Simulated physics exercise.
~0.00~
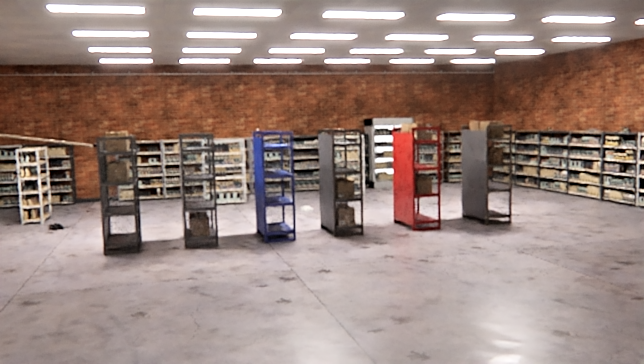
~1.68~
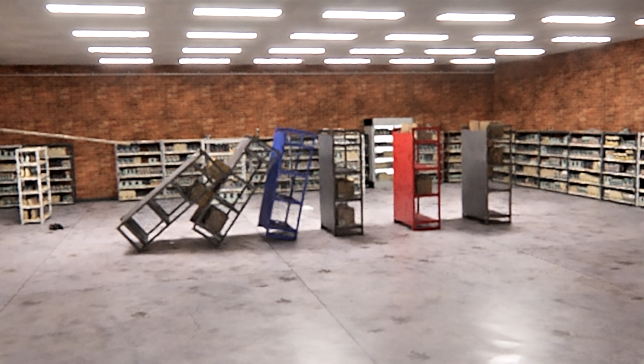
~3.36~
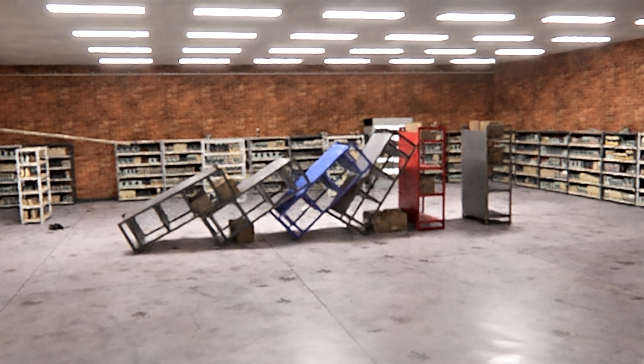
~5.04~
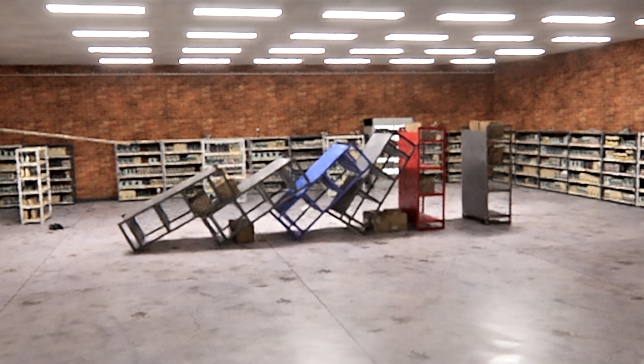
The footage shows a pole tipping the leftmost of six open shelf units in a brick-walled room, toppling it and the next three rightward, including a blue one, as cartons spill; they rest leaning in a row against the upright red unit, with the dark one beyond still standing.
